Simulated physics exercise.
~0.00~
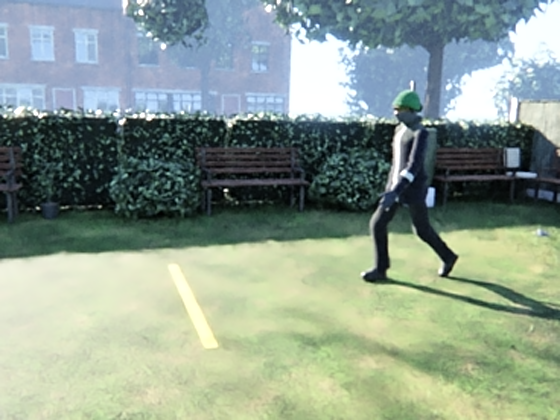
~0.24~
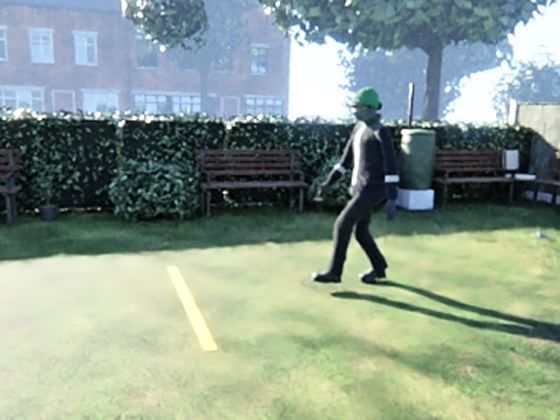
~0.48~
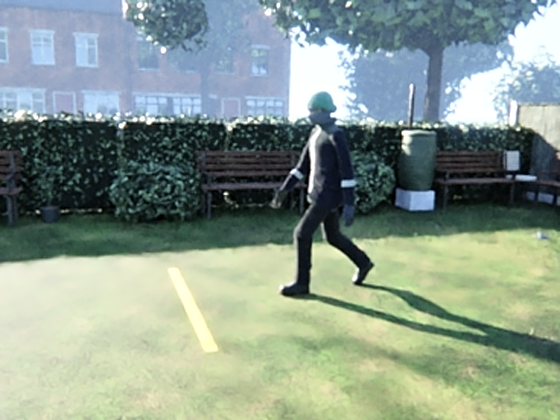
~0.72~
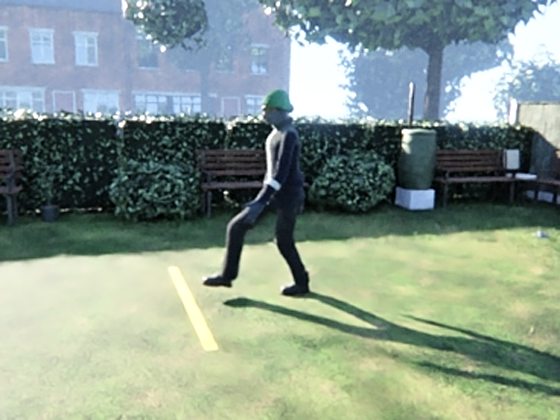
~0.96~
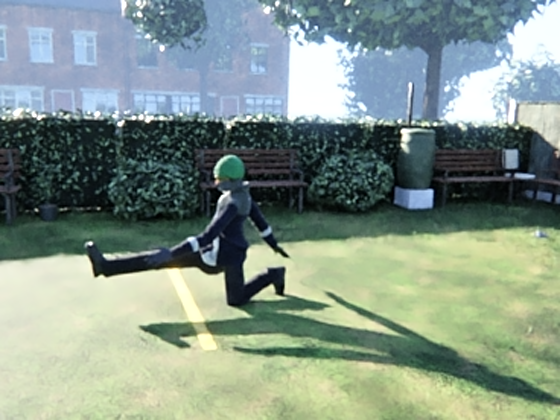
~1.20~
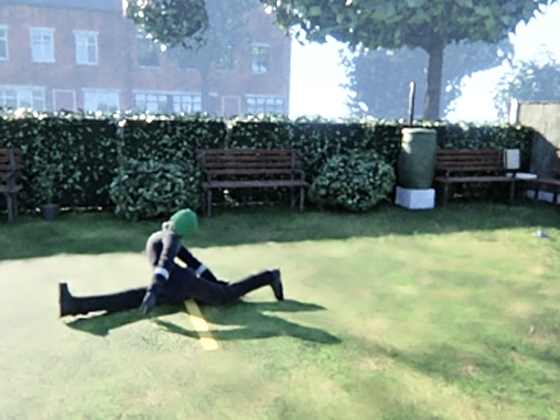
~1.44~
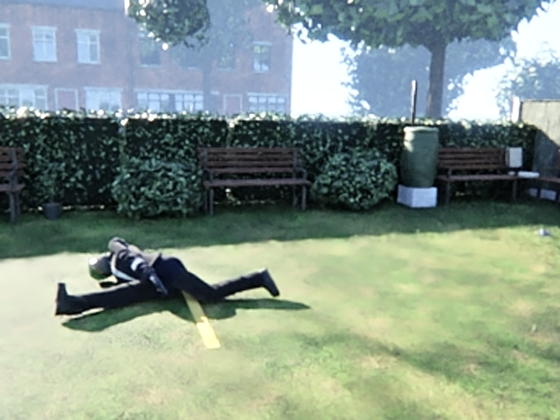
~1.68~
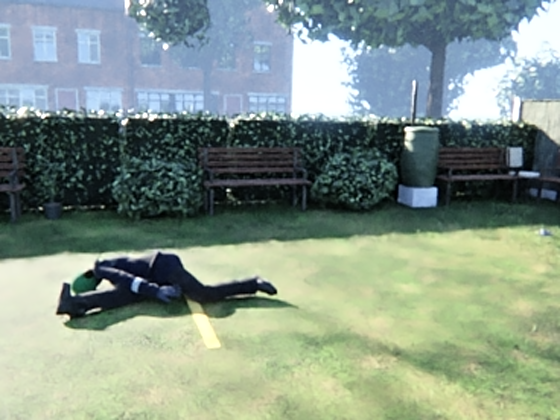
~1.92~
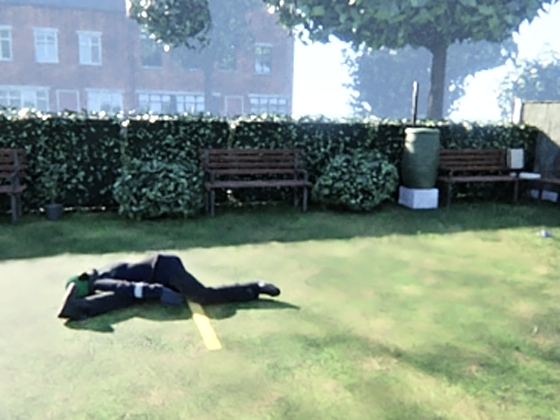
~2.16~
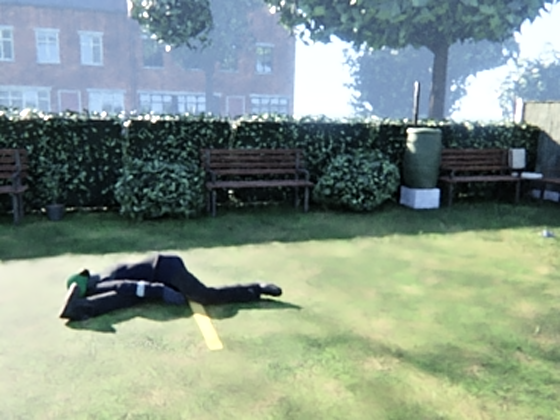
On a lawn, a person in a green hat walks left, drops, and lies across a yellow strip.
